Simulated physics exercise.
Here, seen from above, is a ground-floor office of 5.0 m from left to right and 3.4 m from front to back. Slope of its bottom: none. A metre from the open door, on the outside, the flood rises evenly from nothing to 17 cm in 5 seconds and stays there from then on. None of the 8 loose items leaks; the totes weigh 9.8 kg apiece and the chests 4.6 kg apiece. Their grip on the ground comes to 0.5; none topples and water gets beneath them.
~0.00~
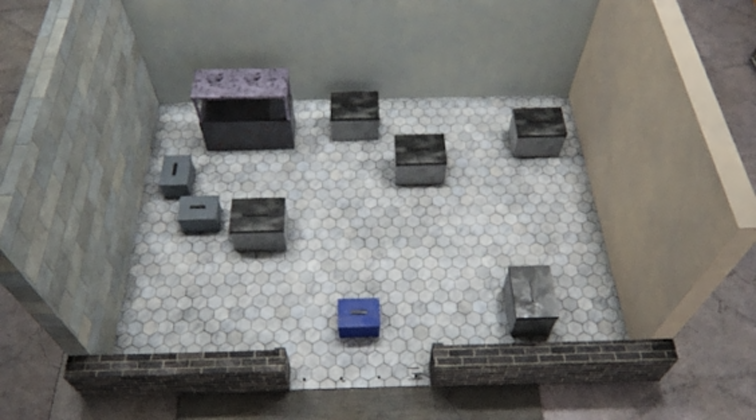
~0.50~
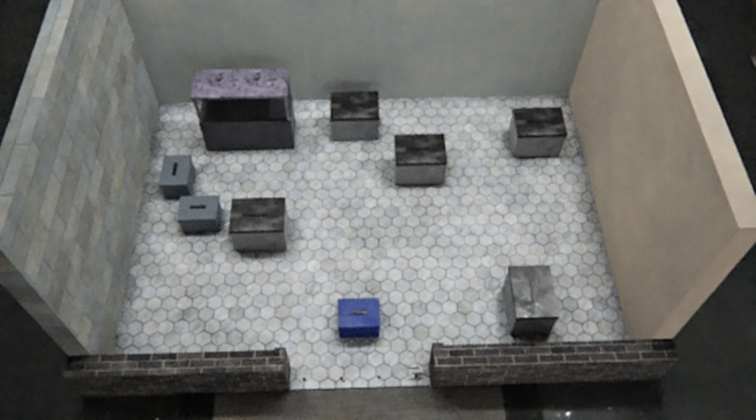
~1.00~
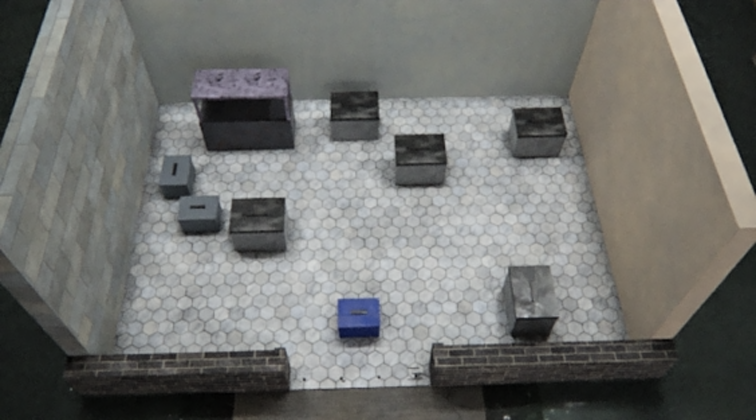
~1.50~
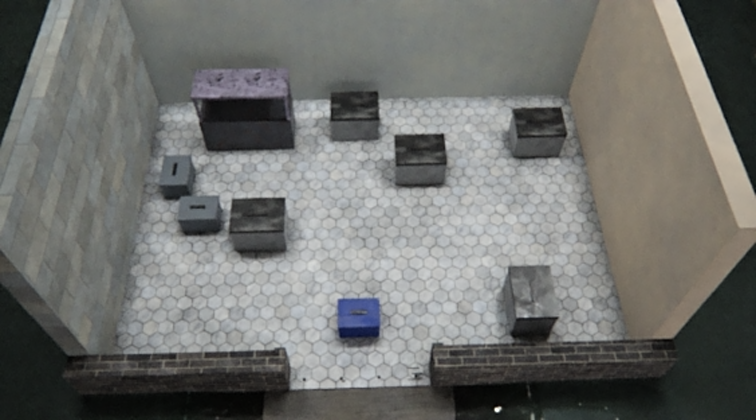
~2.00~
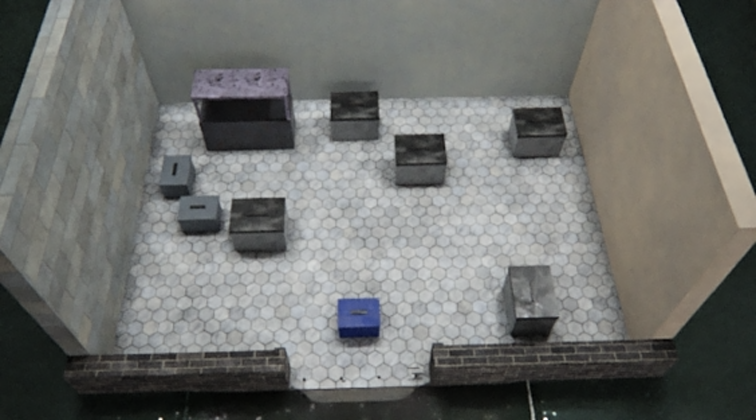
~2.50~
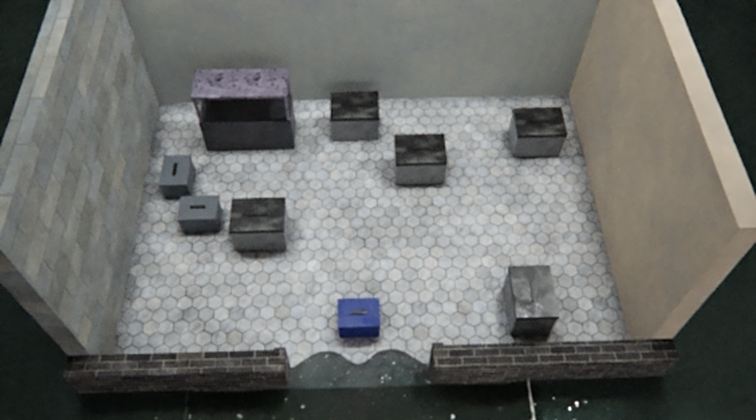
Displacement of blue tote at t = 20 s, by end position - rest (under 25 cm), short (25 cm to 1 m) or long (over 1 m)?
Long.
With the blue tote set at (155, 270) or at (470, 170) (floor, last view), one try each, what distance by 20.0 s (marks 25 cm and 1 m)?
Try one - it is swept a long way; try two - it is swept a long way.
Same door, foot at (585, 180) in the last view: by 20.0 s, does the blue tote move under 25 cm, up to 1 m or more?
In that case the blue tote would have gone a great distance.
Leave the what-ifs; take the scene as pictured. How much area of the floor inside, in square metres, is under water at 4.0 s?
Wet area: Approx. 2.0 m2.
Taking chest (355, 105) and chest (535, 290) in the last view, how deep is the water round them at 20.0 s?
I'd estimate 12 cm for the first and 9 cm for the second.
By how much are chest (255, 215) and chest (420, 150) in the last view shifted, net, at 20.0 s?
The first is 120 cm from its start, the second 200 cm.
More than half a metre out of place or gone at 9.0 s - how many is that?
The answer is 3.
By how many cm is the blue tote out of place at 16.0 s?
Close to 300 cm.
After 4.0 s the blue tote is near (358, 300), 0.1 m from its start, aground; 0 afloat.
After 9.0 s the blue tote is near (351, 175), 1.6 m from its start, aground; 4 afloat.
After 16.0 s the blue tote is near (486, 114), 2.8 m from its start, afloat; 7 afloat.
After 20.0 s the blue tote is near (506, 276), 1.5 m from its start, afloat; 8 afloat.
